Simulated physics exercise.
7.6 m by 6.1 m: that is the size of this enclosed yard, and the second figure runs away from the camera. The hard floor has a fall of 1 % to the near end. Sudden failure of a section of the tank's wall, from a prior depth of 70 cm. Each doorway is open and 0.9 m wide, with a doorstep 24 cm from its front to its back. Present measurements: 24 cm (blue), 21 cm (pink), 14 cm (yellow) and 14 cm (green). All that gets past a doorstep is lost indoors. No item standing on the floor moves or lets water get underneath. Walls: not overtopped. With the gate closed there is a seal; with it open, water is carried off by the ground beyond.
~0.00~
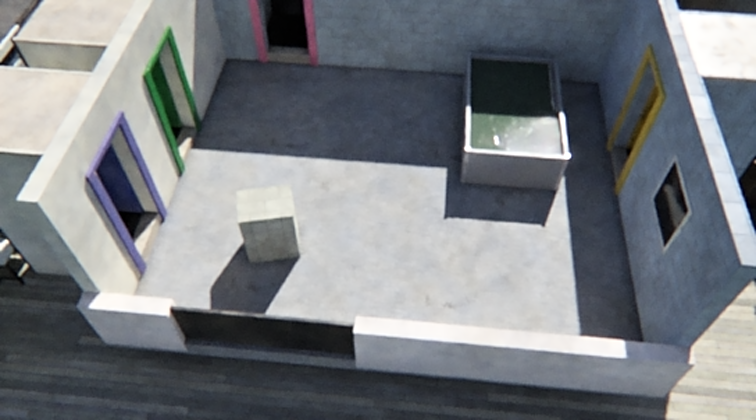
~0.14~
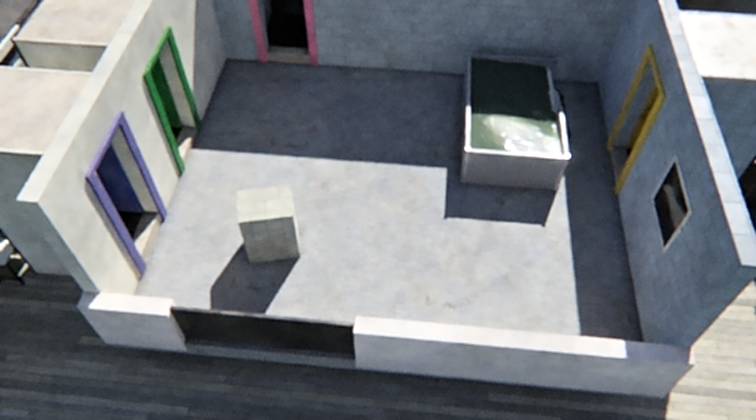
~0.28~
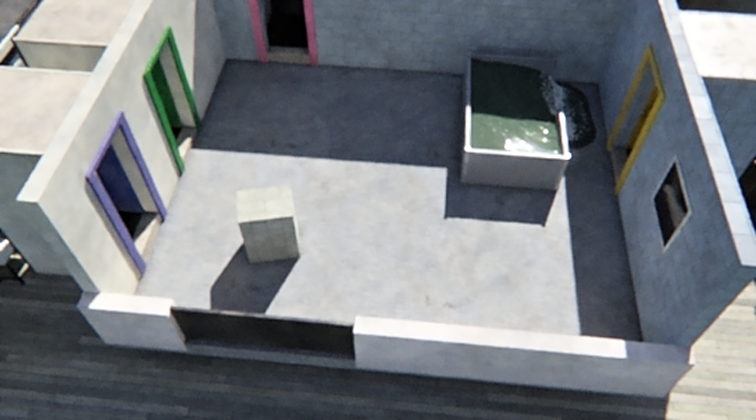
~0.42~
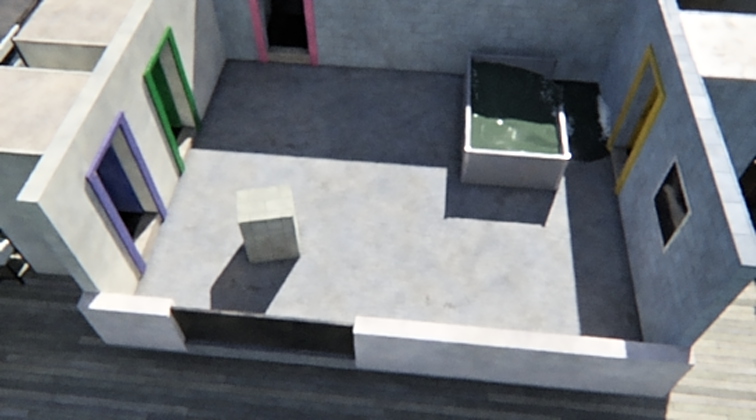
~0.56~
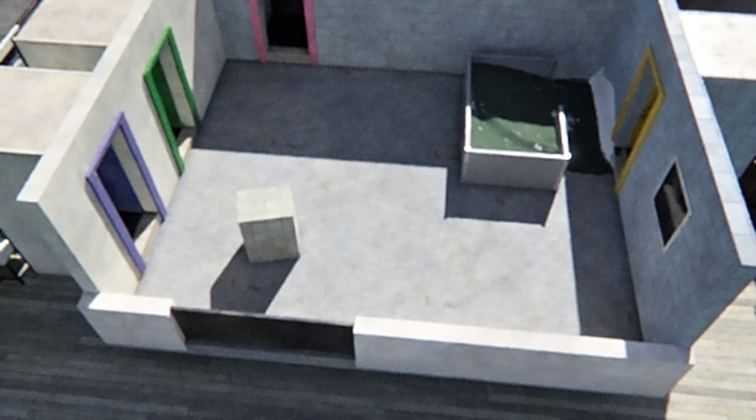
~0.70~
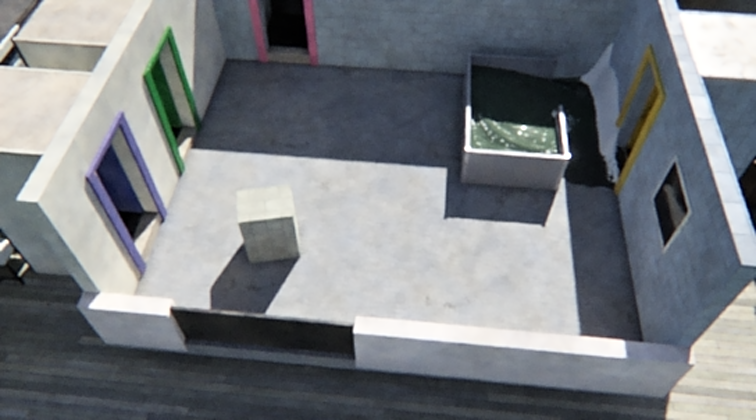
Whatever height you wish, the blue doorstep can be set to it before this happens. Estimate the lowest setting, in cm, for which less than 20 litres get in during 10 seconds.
Around 7.5 cm.
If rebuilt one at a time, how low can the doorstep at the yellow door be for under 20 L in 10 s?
Yellow door - some 16 centimetres.
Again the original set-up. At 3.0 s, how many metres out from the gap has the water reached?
6.2 m.
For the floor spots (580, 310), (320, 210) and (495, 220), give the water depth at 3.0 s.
Going through the spots in order gives 5, 0 and 1 centimetres.
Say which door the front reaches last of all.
Answer: Blue.
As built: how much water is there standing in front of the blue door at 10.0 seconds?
Lab note: Depth approx. 11.5 cm.
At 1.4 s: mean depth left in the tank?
Average depth: Approx. 45 cm.
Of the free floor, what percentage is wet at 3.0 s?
40 %.
After 1.4 s water covers 10 % of the floor, deepest (66 cm) near (598, 88); it has not reached the blue door.
After 3.0 s water covers 40 % of the floor, deepest (34 cm) near (608, 368); it has not reached the blue door.
After 10.0 s water covers 85 % of the floor, deepest (14 cm) near (268, 336); 11 cm at the blue door, 0 litres in over its 24 cm doorstep.
At the blue door as built, the water arrived by 5.2 s and peaked near 12 cm at 7.2 s.
Run again over the same 10 s with other heights there, 30 litres in over 6.5 cm, 10 litres over 9 cm. The limit of 20 litres is kept from about 7.5 cm up.
